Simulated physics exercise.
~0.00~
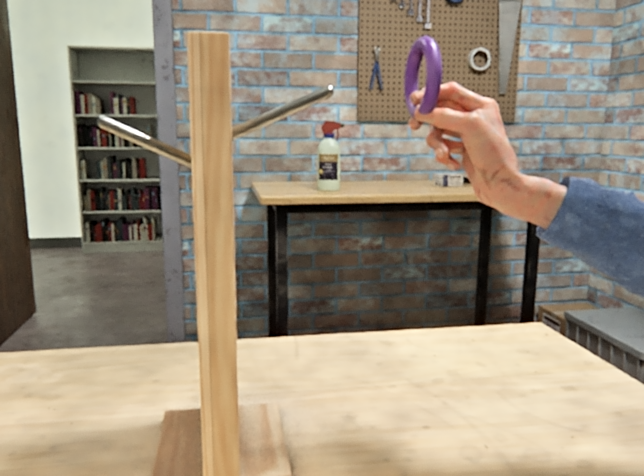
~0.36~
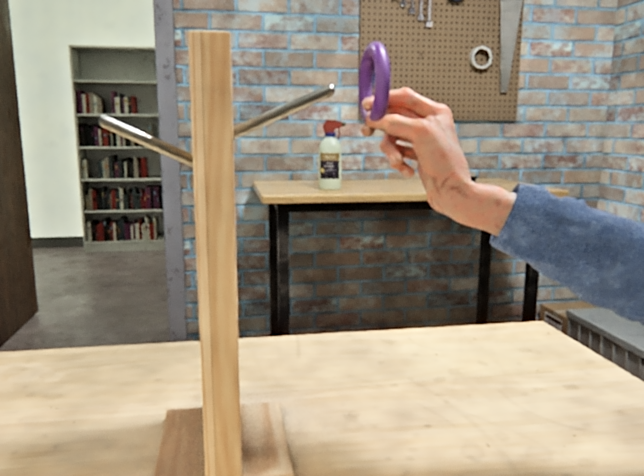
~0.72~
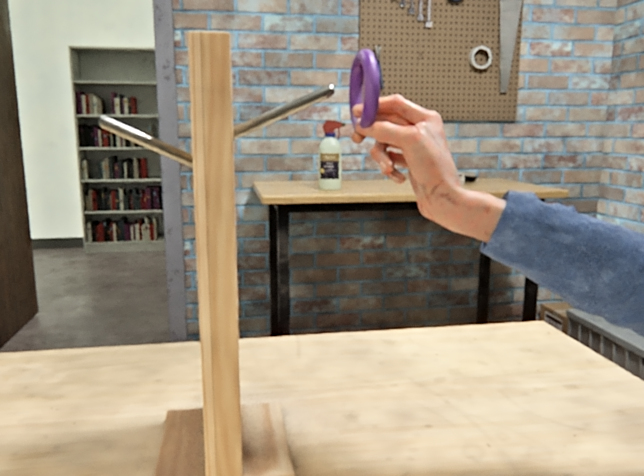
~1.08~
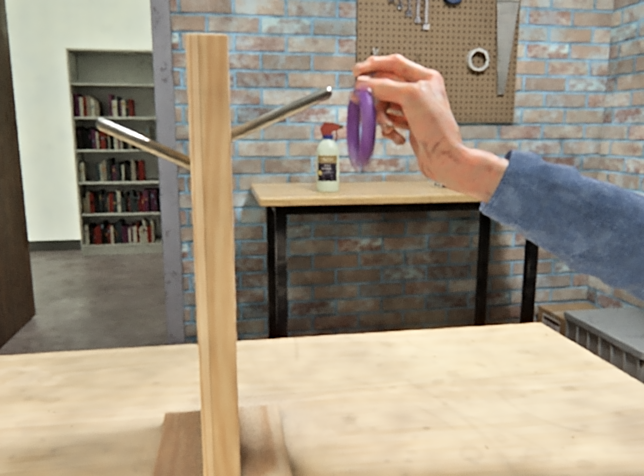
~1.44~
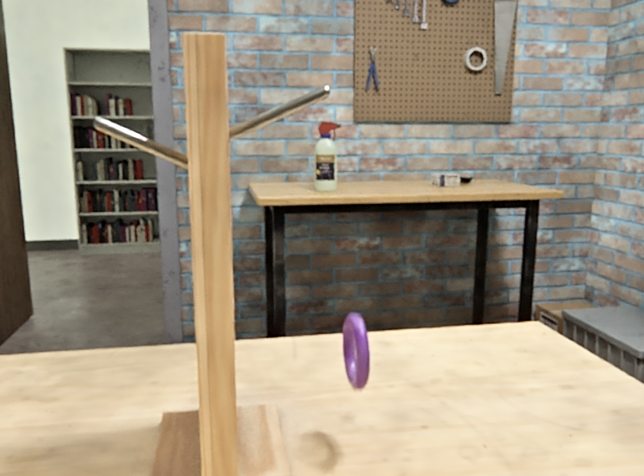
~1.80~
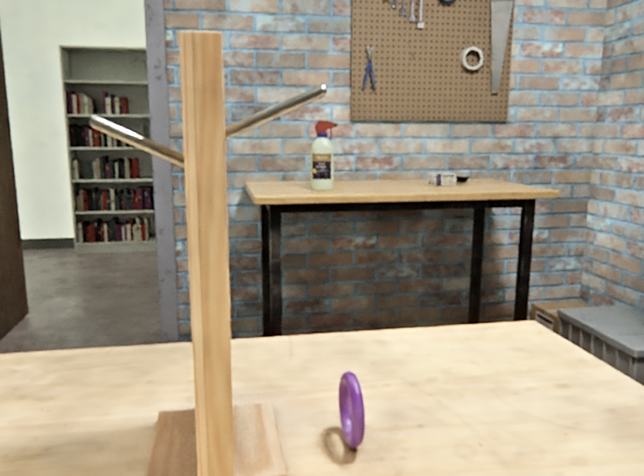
In a room with a brick wall, seen from the front across a pale wooden table by a slightly swaying camera, a wooden post with two angled metal pegs stands at left. Behind it are a bookshelf, a workbench with a spray bottle, and a pegboard of tools. From the right, a hand in a blue sleeve carries a purple ring leftward to near the tip of the right peg, then lowers it slightly. The ring drops beside the peg without catching, and the hand withdraws. It falls to the table and ends upright on its edge, right of the post.
